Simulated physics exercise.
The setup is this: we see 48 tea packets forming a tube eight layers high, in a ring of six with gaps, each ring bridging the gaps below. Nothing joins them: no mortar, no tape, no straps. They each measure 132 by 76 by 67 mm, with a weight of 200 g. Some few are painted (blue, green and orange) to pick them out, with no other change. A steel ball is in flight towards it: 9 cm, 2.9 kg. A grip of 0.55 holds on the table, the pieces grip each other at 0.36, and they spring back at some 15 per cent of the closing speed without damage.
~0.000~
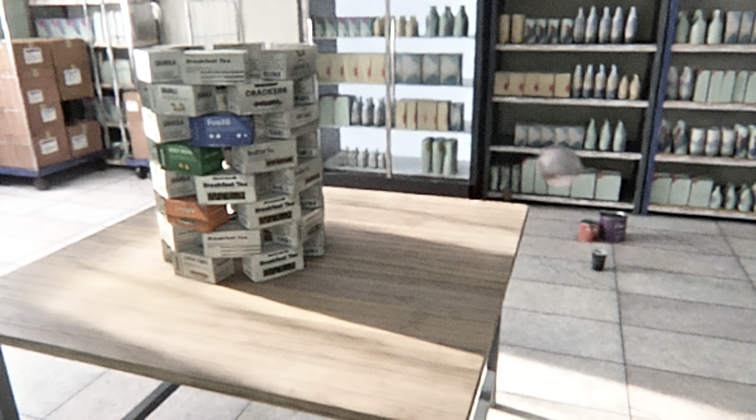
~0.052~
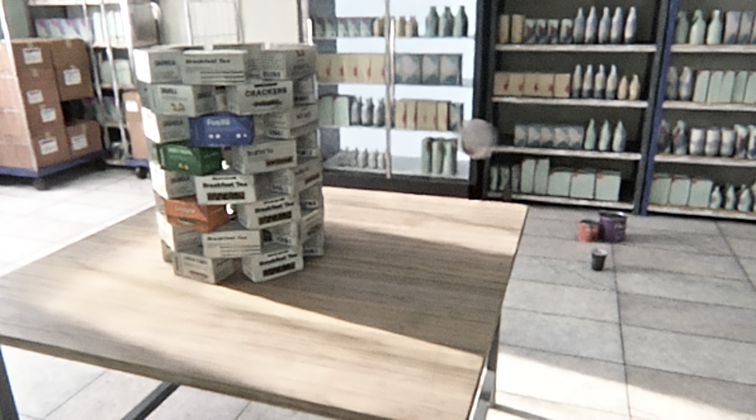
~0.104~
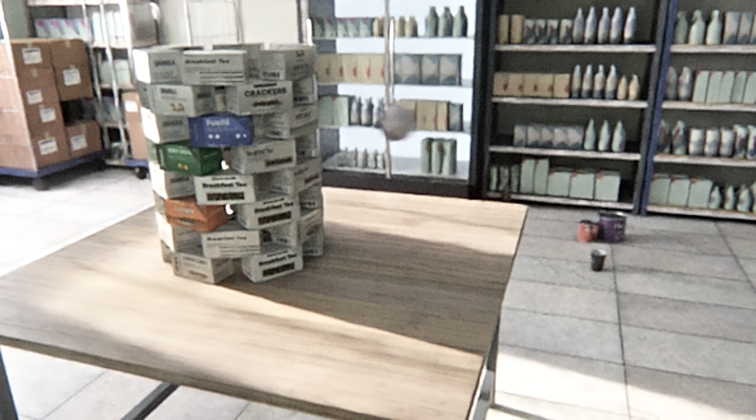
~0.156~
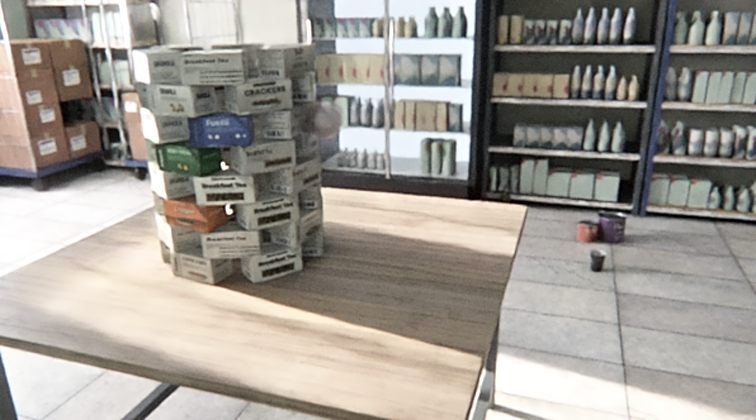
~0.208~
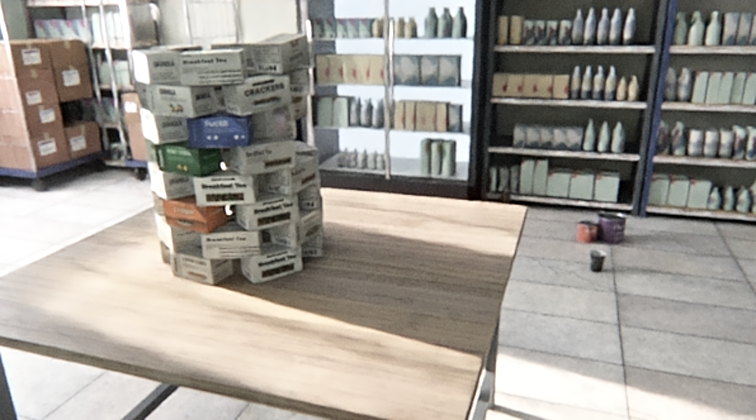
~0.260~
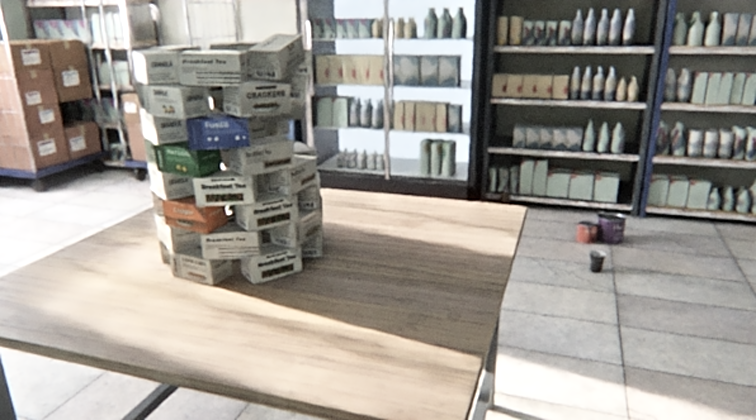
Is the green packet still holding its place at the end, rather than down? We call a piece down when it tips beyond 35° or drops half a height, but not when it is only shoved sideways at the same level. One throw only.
Yes, it is.
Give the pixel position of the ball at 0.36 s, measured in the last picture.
Roughly at pixel (151, 133).
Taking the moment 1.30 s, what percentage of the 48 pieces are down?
50 percent by then.
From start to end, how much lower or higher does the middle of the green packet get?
Lower, by roughly 0 cm.
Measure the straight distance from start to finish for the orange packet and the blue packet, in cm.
The orange one ends 0 cm from its start and the blue one 2 cm.
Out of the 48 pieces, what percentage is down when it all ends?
Share: Approx. 50 %.
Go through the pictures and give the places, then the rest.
In the first picture (places mark the middle of the side facing us), ball (559, 167) 54 cm from contact, 3.8 m/s; green packet (178, 159); orange packet (186, 215); blue packet (220, 131); nothing disturbed.
In the second picture, ball (475, 139) 35 cm from contact, 3.7 m/s; green packet (178, 160).
In the third picture, ball (397, 123) 17 cm from contact, 3.6 m/s; green packet (177, 160).
In the fourth picture, ball (325, 120) after contact, 3.3 m/s; green packet (177, 160); 3 disturbed, none down.
In the fifth picture, ball after contact, 2.9 m/s; green packet (177, 161); steepest lean 10°, the packet at (294, 81); 11 disturbed, none down.
In the sixth picture, ball after contact, 3.0 m/s; green packet (175, 161); blue packet (218, 134) shifted 13 mm; orange packet (184, 217); 19 disturbed, none down.
After 0.36 s, ball still moving; 4 of the 48 packets down; green packet shifted 6 mm.
After 0.58 s, ball still moving; 22 of the 48 packets down; green packet shifted 5 mm; blue packet shifted 15 mm.
After 0.84 s, ball still moving; 24 of the 48 packets down; green packet shifted 6 mm; blue packet shifted 16 mm.
After 1.30 s, ball still moving; 24 of the 48 packets down; green packet shifted 6 mm.
By the end (1.9 s), ball rolling away; 24 of the 48 packets down; green packet shifted 6 mm; orange packet unmoved; blue packet shifted 16 mm. As the last picture would show them, middles, green packet near (186, 158), orange packet near (194, 212).
